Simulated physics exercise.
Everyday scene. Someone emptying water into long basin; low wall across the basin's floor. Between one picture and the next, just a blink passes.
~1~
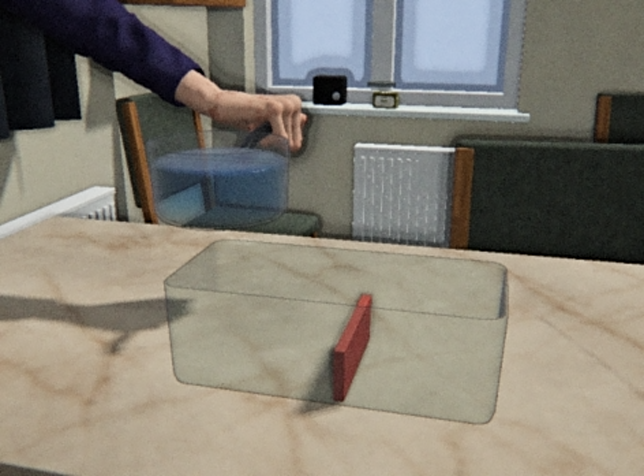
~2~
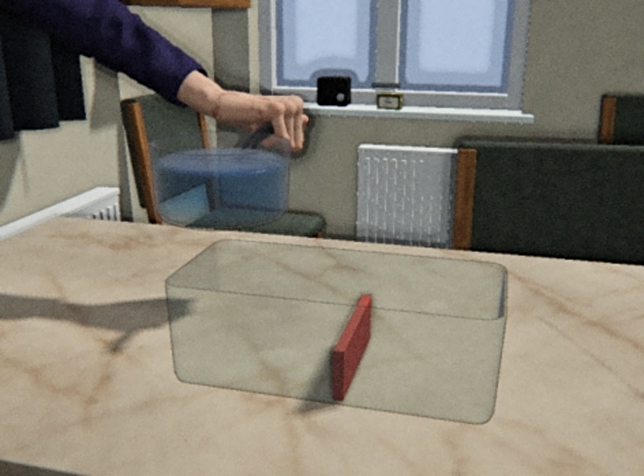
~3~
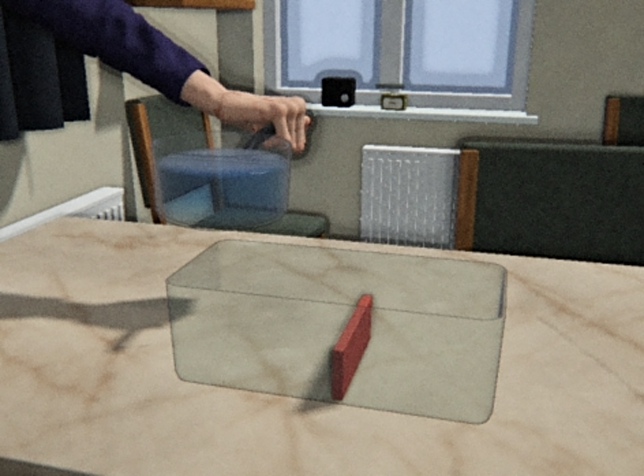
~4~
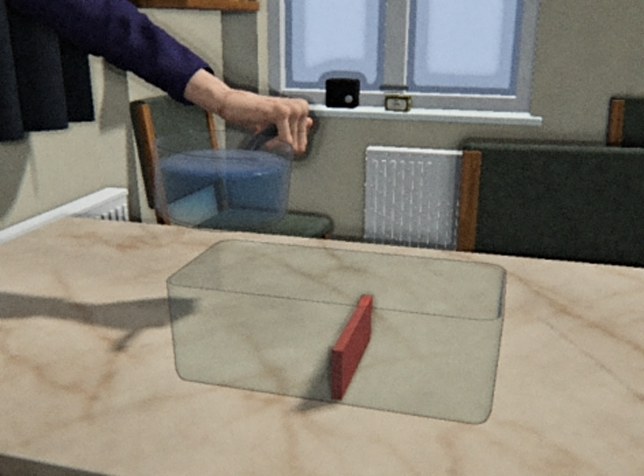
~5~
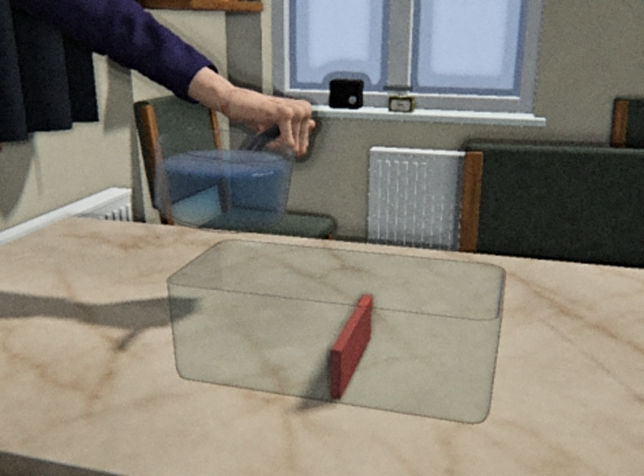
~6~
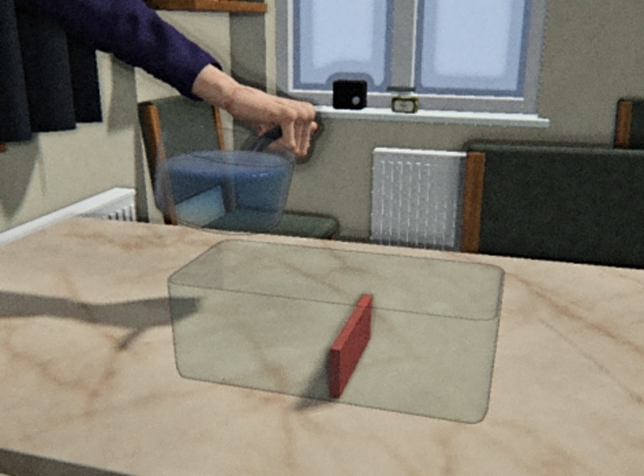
A hand holding a clear container of blue water tilted it slightly to the right, above and behind a long glass basin with a low red wall across its floor, on a marble table.
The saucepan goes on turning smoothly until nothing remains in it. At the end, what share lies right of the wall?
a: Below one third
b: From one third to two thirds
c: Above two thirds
a, below one third.
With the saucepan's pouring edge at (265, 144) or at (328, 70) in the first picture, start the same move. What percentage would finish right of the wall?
First try 0 %, second try 80 %.
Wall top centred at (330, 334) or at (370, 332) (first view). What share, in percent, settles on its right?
Try 1: About 60 percent; try 2: About 5 percent.
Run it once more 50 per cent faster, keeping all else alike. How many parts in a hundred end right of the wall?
Something like 10 percent.
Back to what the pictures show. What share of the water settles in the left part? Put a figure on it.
Some 80 per cent.
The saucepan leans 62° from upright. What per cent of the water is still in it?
I'd reckon near 65 percent is still held at that tilt.
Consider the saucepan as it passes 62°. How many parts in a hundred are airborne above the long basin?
I'd reckon some 25 per cent.
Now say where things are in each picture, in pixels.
Tilt 0°; pouring edge (286, 147); surface from (162, 156) to (285, 163); the long basin's rim runs from (191, 261) to (507, 291); the wall's top is at (354, 322), in the first picture.
Tilt 0°; pouring edge (286, 148); surface from (163, 156) to (286, 164), in the second picture.
Tilt 2°; pouring edge (287, 150); surface from (165, 156) to (287, 165), in the third picture.
Tilt 4°; pouring edge (289, 154); surface from (168, 157) to (288, 166), in the fourth picture.
Tilt 8°; pouring edge (290, 159); surface from (169, 157) to (289, 167), in the fifth picture.
Tilt 12°; pouring edge (291, 164); surface from (170, 158) to (290, 167), in the sixth picture.
A moment on, the tilt is 62° and 64 per cent is still to pour, 11 is left of the wall and 2 right of it.
Next, the tilt is 95° and 14 per cent is still to pour, 61 is left of the wall and 19 right of it.
Then the tilt is 102° and 1 per cent is still to pour, 78 is left of the wall and 19 right of it.
Later the tilt is 102° and 0 per cent is still to pour, 80 is left of the wall and 19 right of it.
In the end 80 per cent lies left of the wall, 19 right of it and 1 outside.
